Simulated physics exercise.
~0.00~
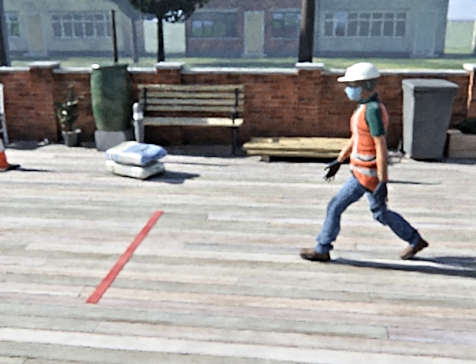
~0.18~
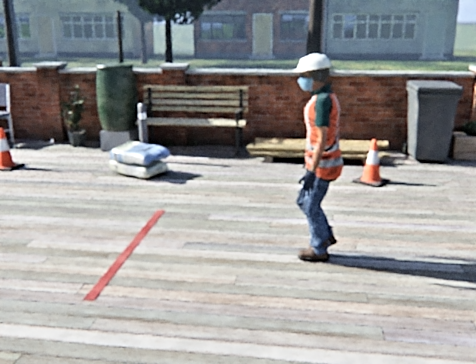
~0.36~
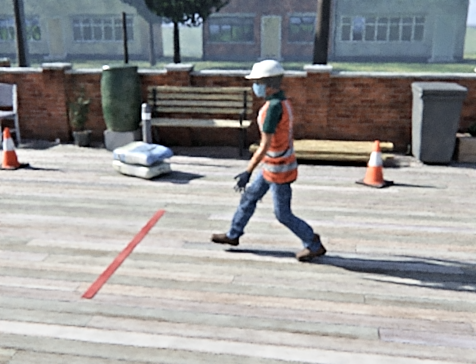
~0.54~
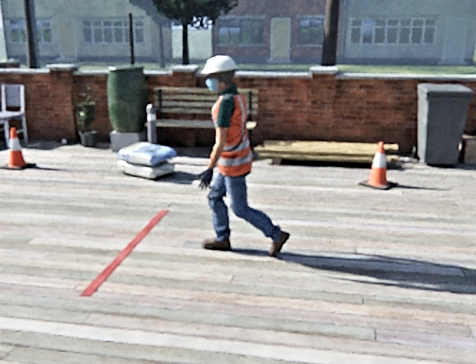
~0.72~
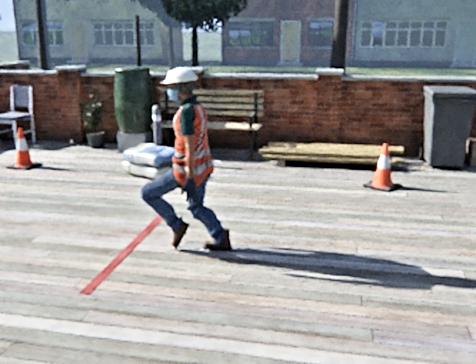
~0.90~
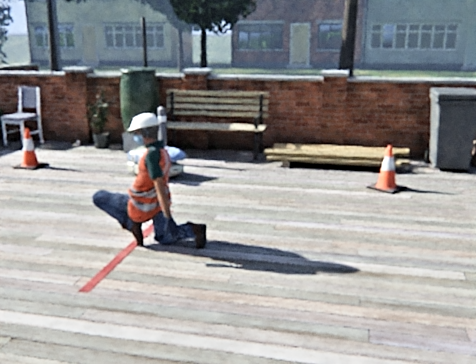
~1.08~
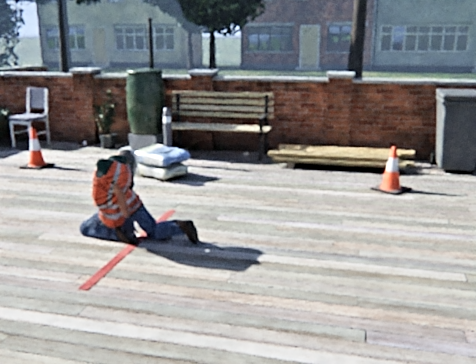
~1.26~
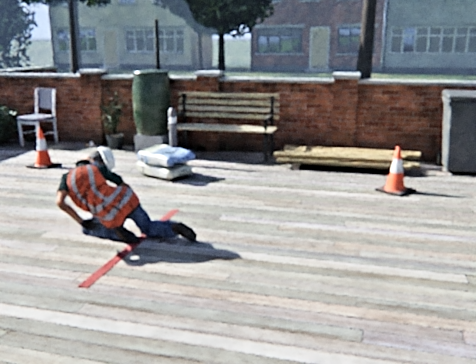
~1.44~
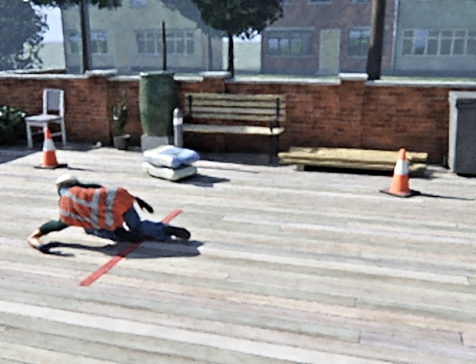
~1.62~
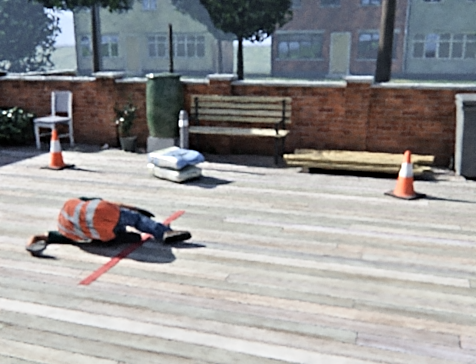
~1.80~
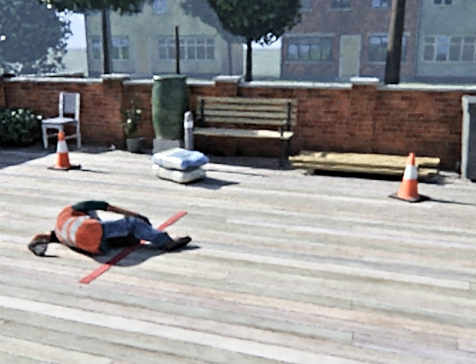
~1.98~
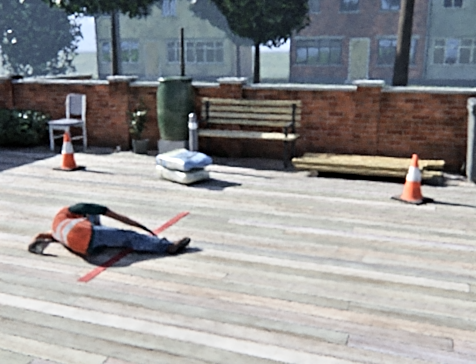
The clip opens on a sunlit plank deck before a brick wall, with a bench, stacked sacks, traffic cones and a red strip across the boards. A worker in a white hard hat, face mask and orange vest walks left towards the strip as the view drifts slightly sideways. Near it, the worker's knees buckle and the body sinks down over the red line. The worker pitches forward to the left, arms reaching the deck, then rolls onto one side. The worker ends lying still, with head, chest and hips beyond the strip and legs trailing back across it.
